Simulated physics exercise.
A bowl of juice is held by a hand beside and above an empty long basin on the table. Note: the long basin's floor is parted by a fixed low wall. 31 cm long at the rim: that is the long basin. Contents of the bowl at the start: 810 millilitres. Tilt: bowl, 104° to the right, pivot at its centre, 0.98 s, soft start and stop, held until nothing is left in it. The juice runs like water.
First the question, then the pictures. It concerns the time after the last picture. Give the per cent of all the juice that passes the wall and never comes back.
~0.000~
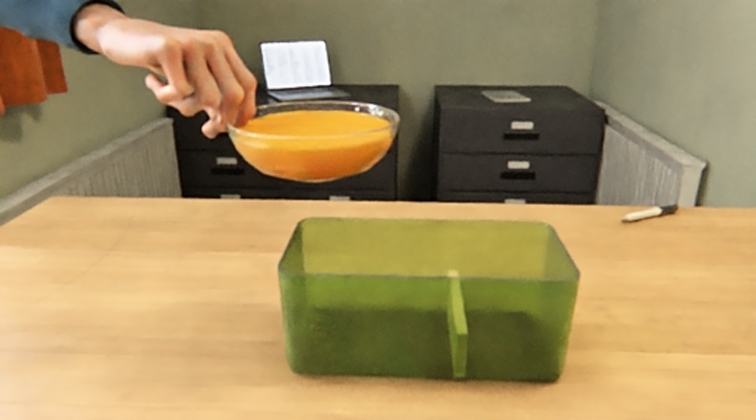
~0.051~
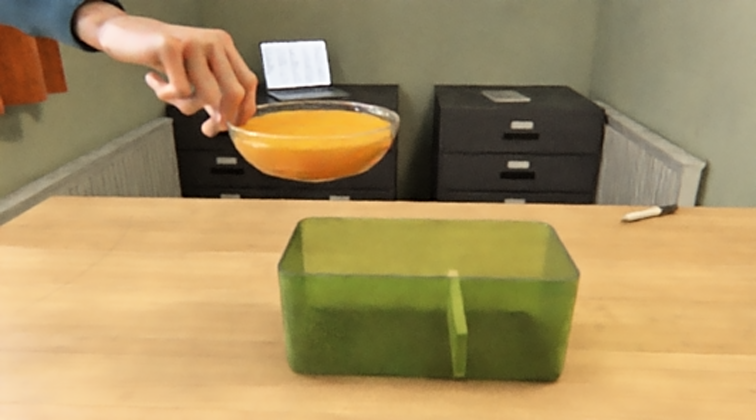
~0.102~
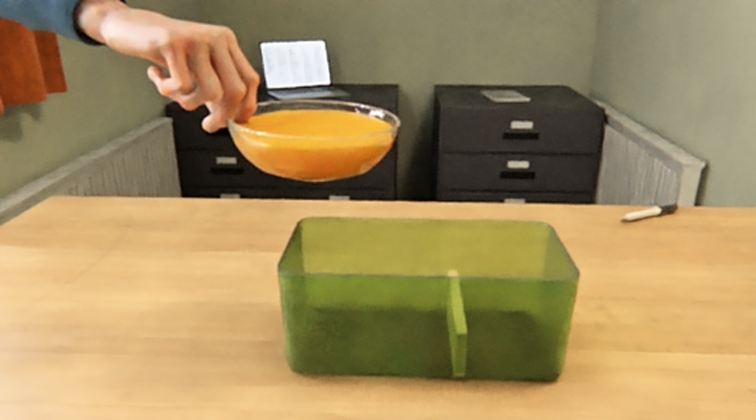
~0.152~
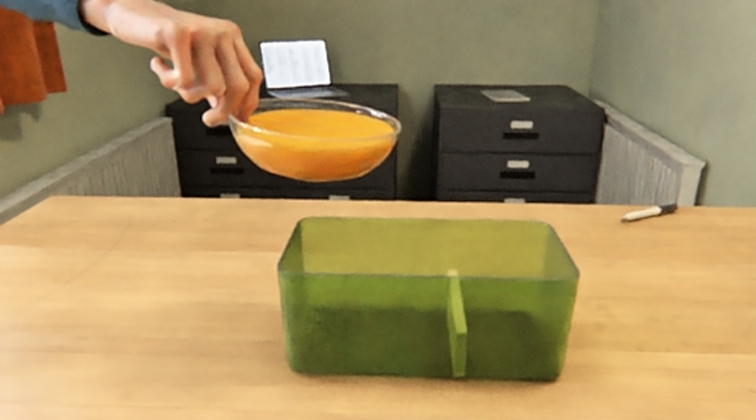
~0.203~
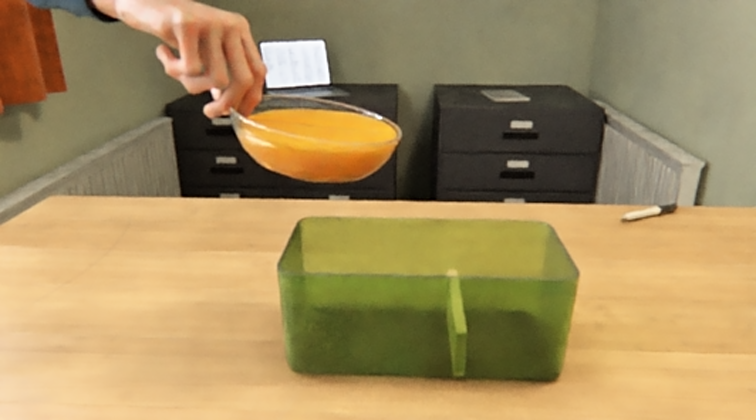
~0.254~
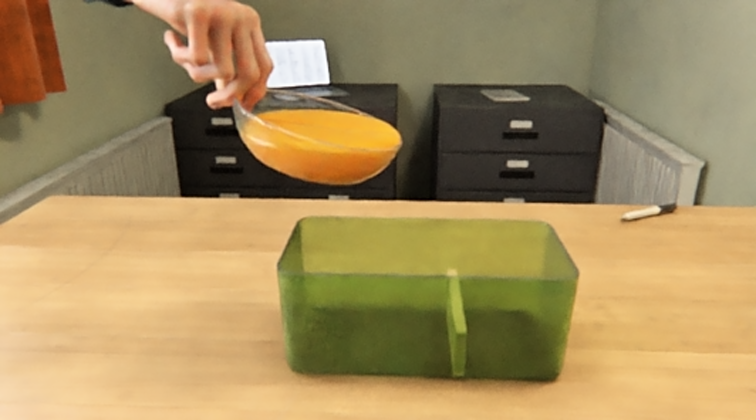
I would say 30 percent.
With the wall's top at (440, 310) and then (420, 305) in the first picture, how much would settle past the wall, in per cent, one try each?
55 in a hundred, followed by 75 in a hundred.
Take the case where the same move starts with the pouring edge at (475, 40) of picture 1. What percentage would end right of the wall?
Result then: Approx. 75 %.
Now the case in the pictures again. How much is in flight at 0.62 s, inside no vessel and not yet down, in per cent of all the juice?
My guess is roughly 32 %.
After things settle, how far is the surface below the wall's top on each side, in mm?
The left side gives some 36 mm, the right side some 42 mm.
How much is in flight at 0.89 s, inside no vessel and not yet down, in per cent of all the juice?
Near 2 in a hundred.
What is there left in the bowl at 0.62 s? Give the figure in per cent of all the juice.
I'd estimate some 16 % remains.
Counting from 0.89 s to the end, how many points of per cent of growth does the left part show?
Around 0 in a hundred.
By 0.62 s the tilt is 73° and 15 per cent is still to pour, 29 is left of the wall and 24 right of it.
By 0.89 s the tilt is 102° and 0 per cent is still to pour, 68 is left of the wall and 29 right of it.
By 1.17 s the tilt is 104° and 0 per cent is still to pour, 68 is left of the wall and 30 right of it.
By 1.48 s the tilt is 104° and 0 per cent is still to pour, 68 is left of the wall and 30 right of it.
At rest 68 per cent lies left of the wall, 30 right of it and 2 outside.
